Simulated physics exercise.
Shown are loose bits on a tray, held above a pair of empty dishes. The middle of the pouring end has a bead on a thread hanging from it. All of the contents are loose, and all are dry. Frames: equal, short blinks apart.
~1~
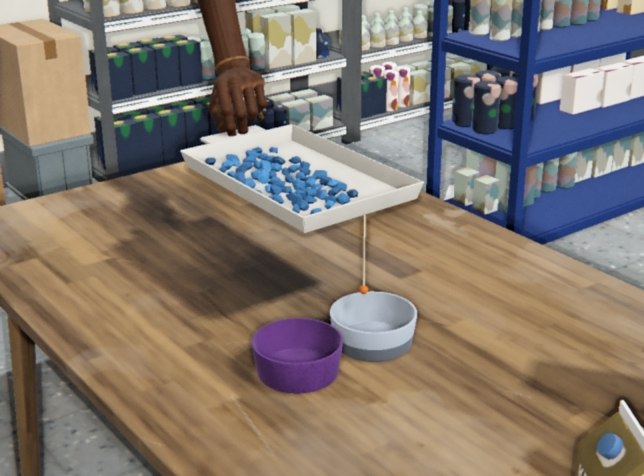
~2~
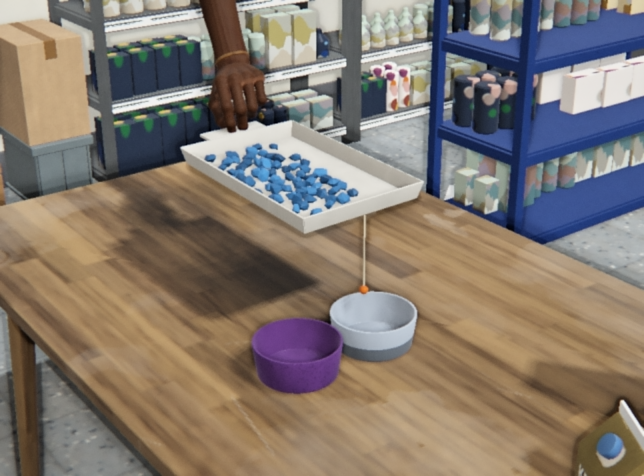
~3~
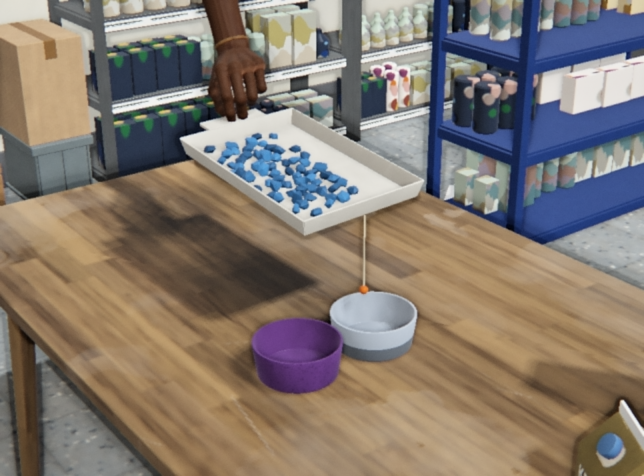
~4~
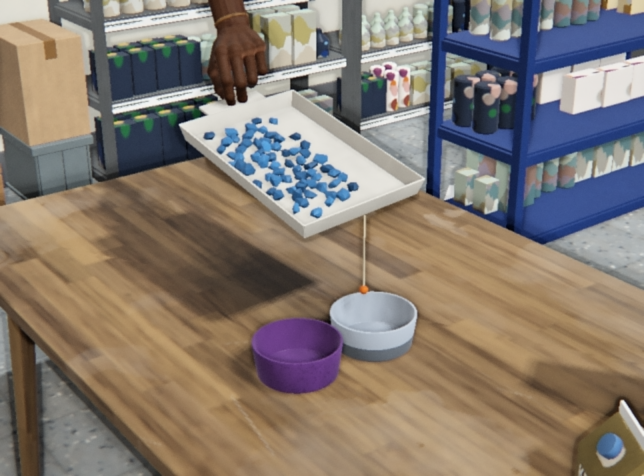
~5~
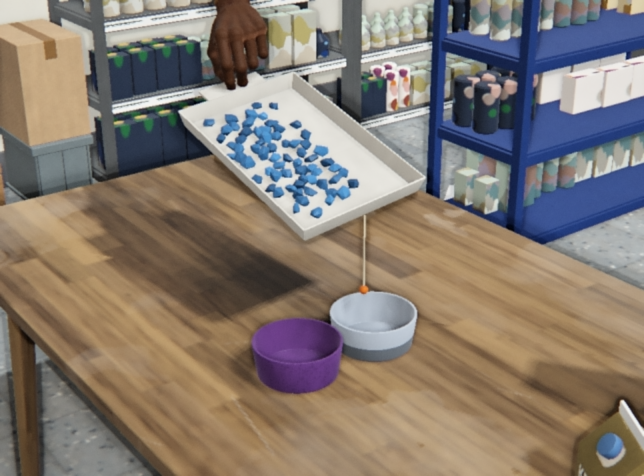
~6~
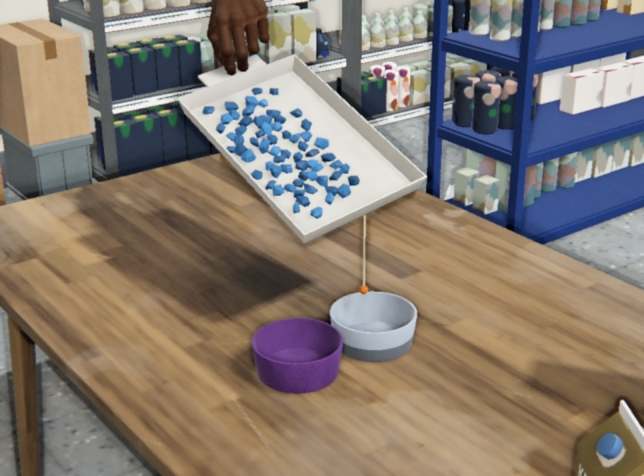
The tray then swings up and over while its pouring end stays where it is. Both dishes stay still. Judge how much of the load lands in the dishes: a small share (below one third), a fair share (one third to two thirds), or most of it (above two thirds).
Most of it.
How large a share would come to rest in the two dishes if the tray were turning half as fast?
I'd put it at some 90 per cent.
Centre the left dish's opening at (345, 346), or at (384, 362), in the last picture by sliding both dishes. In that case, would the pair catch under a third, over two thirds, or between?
Try one: In the middle band. Try two: Below one third.
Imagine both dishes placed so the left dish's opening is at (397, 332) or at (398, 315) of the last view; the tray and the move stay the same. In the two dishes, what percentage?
The first try yields 10% and the second yields 0%.
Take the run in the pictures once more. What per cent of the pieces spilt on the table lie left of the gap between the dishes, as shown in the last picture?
Close to 60 %.
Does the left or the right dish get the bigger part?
That is the left one.
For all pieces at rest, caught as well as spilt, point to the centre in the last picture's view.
Roughly at (316, 360), give or take.
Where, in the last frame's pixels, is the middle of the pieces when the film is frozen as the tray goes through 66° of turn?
Somewhere about (313, 212).
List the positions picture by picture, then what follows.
The first picture shows corners of the pouring end at (305, 215) and (417, 182), level; middle of the load at (290, 179), aquarium stones; left dish at (324, 373); right dish at (401, 342); bead on its thread at (364, 290).
The second picture shows corners of the pouring end at (305, 216) and (417, 181), level; middle of the load at (290, 177).
The third picture shows corners of the pouring end at (305, 218) and (418, 180), tipped barely, lowest at the left corner; middle of the load at (290, 171).
The fourth picture shows corners of the pouring end at (305, 222) and (418, 178), tipped a little, lowest at the left corner; middle of the load at (290, 164).
The fifth picture shows corners of the pouring end at (306, 226) and (419, 177), tipped clearly, lowest at the left corner; middle of the load at (288, 158).
The sixth picture shows corners of the pouring end at (306, 229) and (420, 175), tipped clearly, lowest at the left corner; middle of the load at (286, 154), a small part on the move; left dish at (324, 373); right dish at (401, 342).
Soon after the last picture, tray tipped steeply; nearly all on the tray; a stray few in the air.
A little later, tray tipped past a quarter turn; a small part on the tray; about half in the left dish; a small part in the right dish; a small part outside both; a small part in the air.
Later still, tray tipped past a quarter turn; about two thirds in the left dish; about a quarter in the right dish; about a quarter outside both.
At rest, tray tipped past a quarter turn; about two thirds in the left dish; about a quarter in the right dish; about a quarter outside both.
